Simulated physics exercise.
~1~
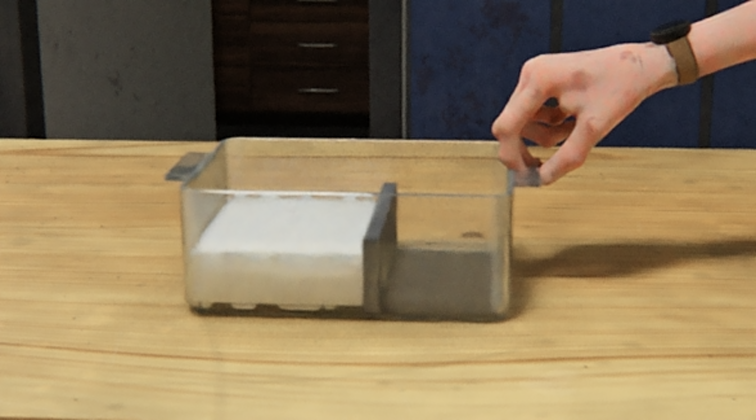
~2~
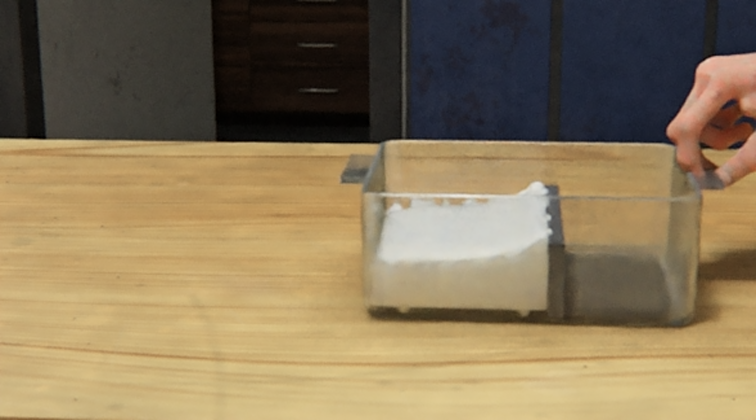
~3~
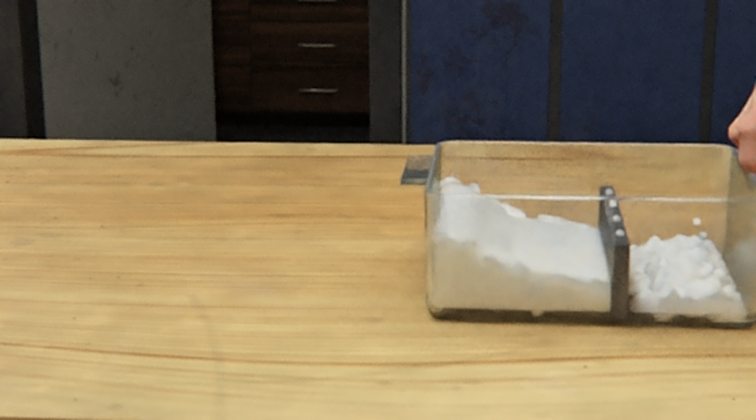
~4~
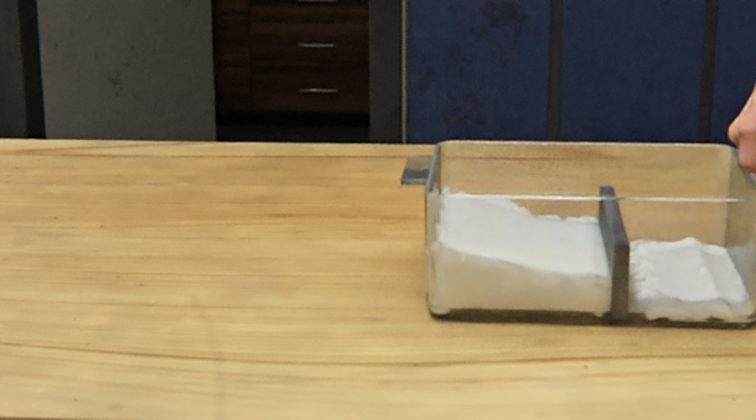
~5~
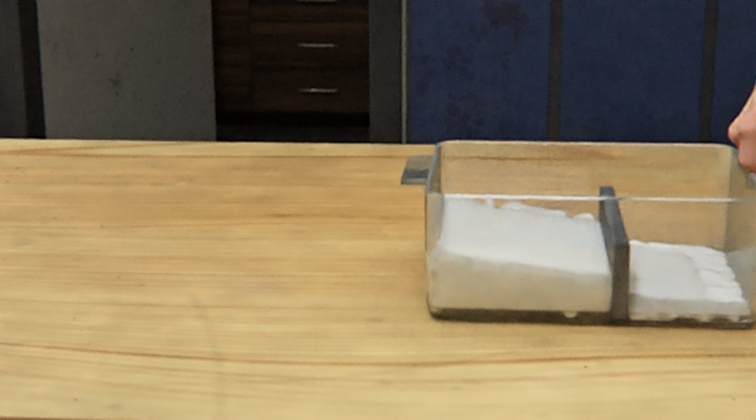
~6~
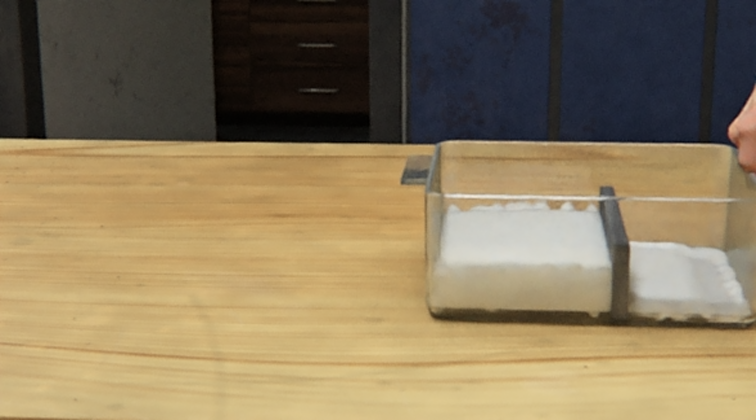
On a pale wooden table before dark blue and grey cabinets, seen from the front by a still camera, stands a clear open food box with a grey divider. White milk fills much of the left part, while the right part is empty, and a hand with a dark watch grips the right end. The hand pulls the box to the right, and the milk heaps up against the divider. Some spills over into the right part as the box stops near the edge of view. The milk sloshes, then settles nearly level, higher on the left, with a smaller share on the right.
